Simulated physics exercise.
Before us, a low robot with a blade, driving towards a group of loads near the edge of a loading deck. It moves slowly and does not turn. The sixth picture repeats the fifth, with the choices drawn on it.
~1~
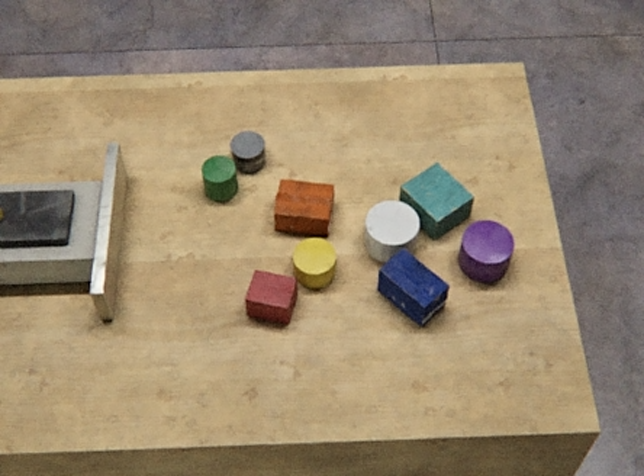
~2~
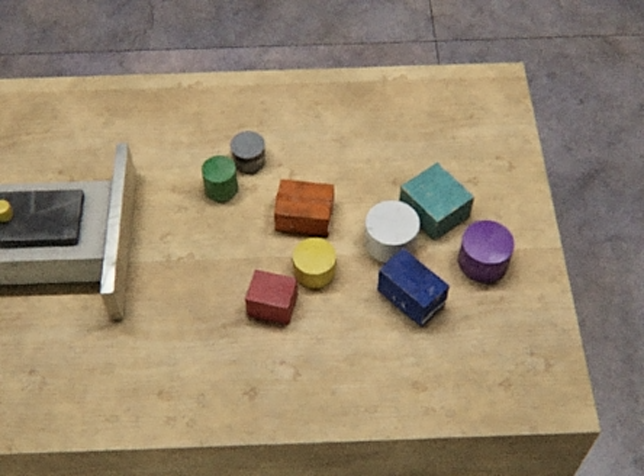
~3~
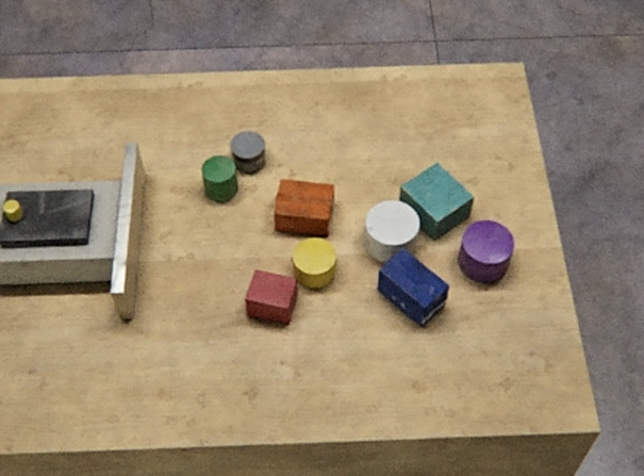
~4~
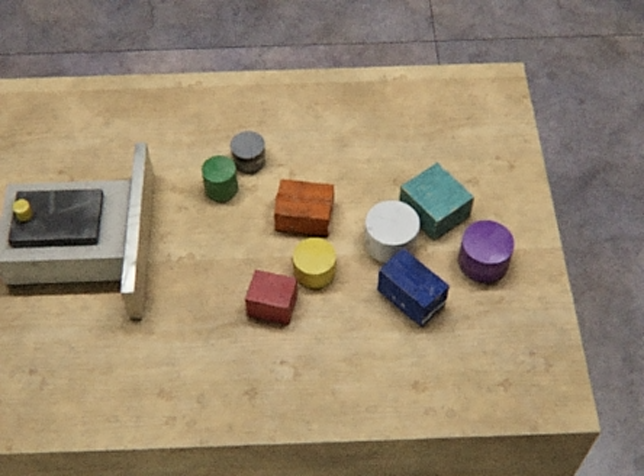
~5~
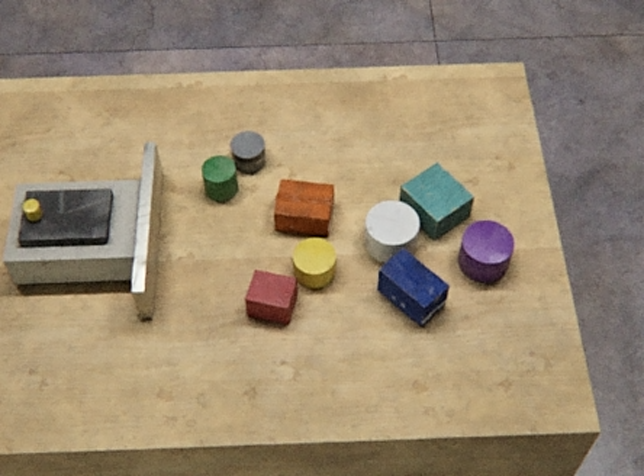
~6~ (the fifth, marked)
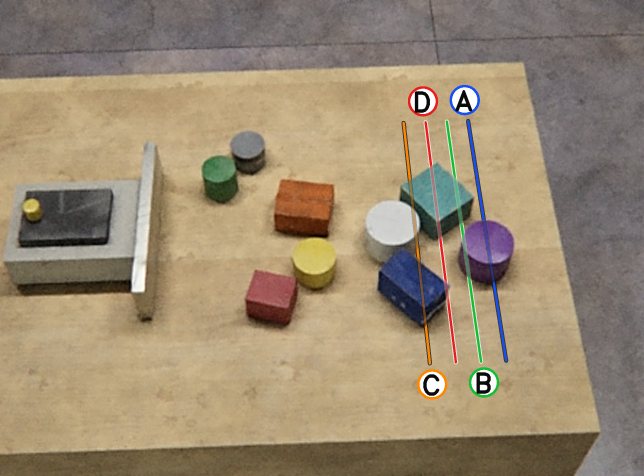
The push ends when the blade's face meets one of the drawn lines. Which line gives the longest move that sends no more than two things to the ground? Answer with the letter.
It should halt at A.
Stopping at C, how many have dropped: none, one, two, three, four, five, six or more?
The count is none.
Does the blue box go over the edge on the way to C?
No.
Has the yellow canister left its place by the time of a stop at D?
Yes.
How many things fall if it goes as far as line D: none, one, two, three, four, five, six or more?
By then, none.
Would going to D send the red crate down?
No.
On the copy, A at (486, 231); B at (463, 231); C at (416, 233); D at (440, 232).
On A. First, robot (197, 211); grey pail (257, 148); red crate (298, 295).
Then, robot (319, 207); purple canister (512, 255); turquoise crate (471, 192).
Finally, robot (416, 204); purple canister over the edge; turquoise crate (548, 174); one fallen.
By contrast, B is within the limit but short; C is within the limit but short; D is within the limit but short.
